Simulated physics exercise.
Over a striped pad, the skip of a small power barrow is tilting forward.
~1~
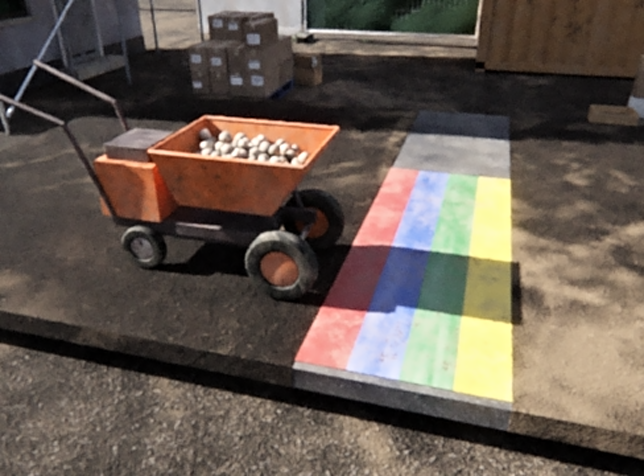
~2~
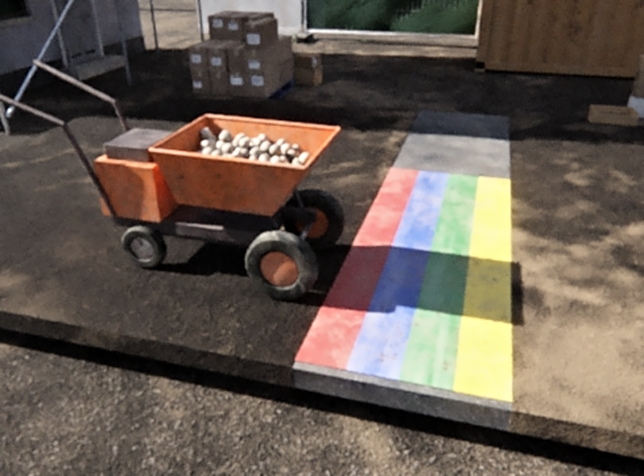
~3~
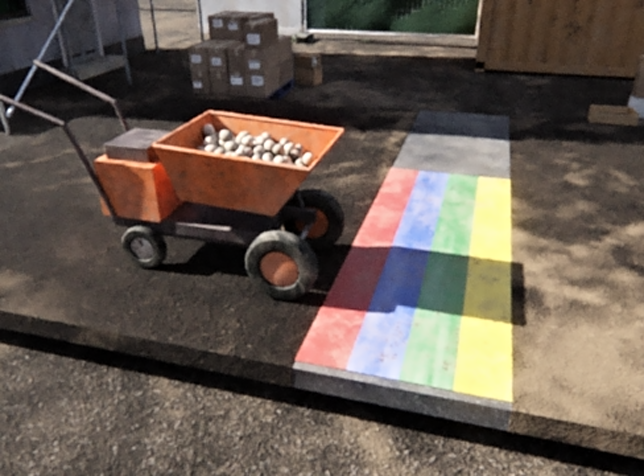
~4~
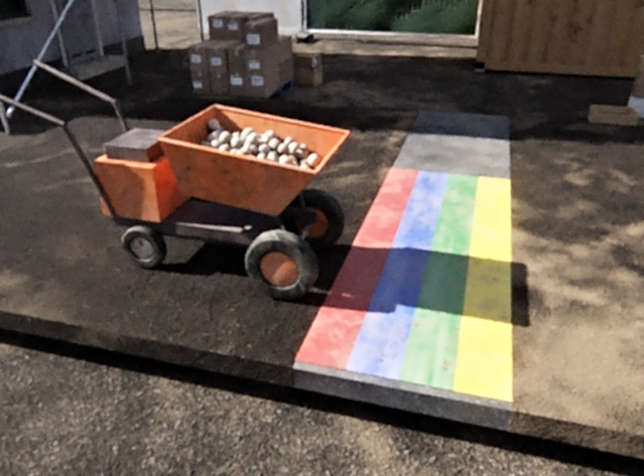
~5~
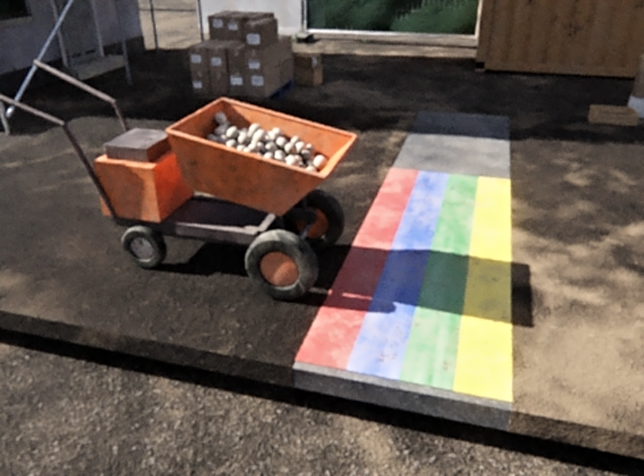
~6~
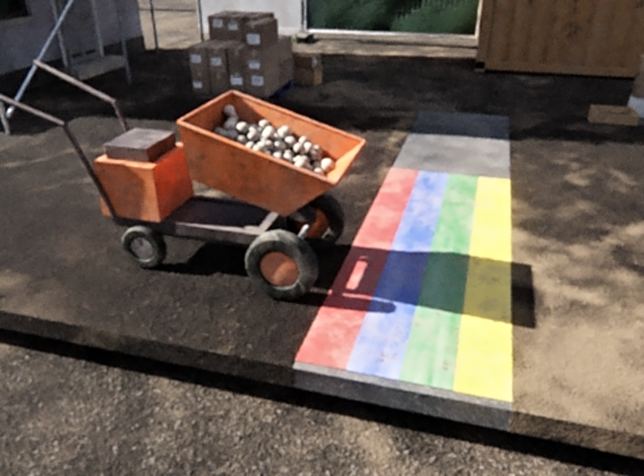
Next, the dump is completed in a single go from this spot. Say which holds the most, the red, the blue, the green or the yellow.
I would say the green one.
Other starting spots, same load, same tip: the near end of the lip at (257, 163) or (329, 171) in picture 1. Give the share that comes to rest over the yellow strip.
About 10 per cent first, about 30 per cent second.
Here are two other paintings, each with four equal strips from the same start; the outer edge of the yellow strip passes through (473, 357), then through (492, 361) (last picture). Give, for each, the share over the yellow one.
In turn, 30 and 30 in a hundred.
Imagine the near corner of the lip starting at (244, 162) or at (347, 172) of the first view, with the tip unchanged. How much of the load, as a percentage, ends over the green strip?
The shares come out close to 20 and 30 per cent, in that order.
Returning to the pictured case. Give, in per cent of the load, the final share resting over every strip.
I'd say the red strip has near 0, the blue strip near 25, the green strip near 40 and the yellow strip near 20 per cent.
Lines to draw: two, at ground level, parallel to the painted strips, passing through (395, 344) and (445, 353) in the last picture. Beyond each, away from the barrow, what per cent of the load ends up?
Roughly 80 and 40 %.
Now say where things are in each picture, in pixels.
The first picture shows lip of the skip at (304, 168), level; top of the load at (239, 153), river pebbles; red strip at (335, 329); blue strip at (383, 338); green strip at (433, 346); yellow strip at (485, 355).
The second picture shows lip of the skip at (306, 169), level; top of the load at (240, 153).
The third picture shows lip of the skip at (310, 170), tipped barely; top of the load at (243, 151).
The fourth picture shows lip of the skip at (317, 173), tipped a little; top of the load at (238, 144).
The fifth picture shows lip of the skip at (326, 178), tipped a little; top of the load at (243, 138).
The sixth picture shows lip of the skip at (336, 184), tipped clearly; top of the load at (239, 137); red strip at (335, 329); blue strip at (383, 338); green strip at (433, 346); yellow strip at (485, 355).
Soon, skip tipped steeply; all in the skip.
A while on, skip tipped steeply; nearly all in the skip; a small part over the blue strip; a small part over the green strip.
Towards the end, skip tipped right over; about a quarter in the skip; a small part over the blue strip; about a third over the green strip; about a quarter over the yellow strip; a small part off the paint.
Finally, skip tipped right over; a stray few over the red strip; about a quarter over the blue strip; about a third over the green strip; about a quarter over the yellow strip; a small part off the paint.
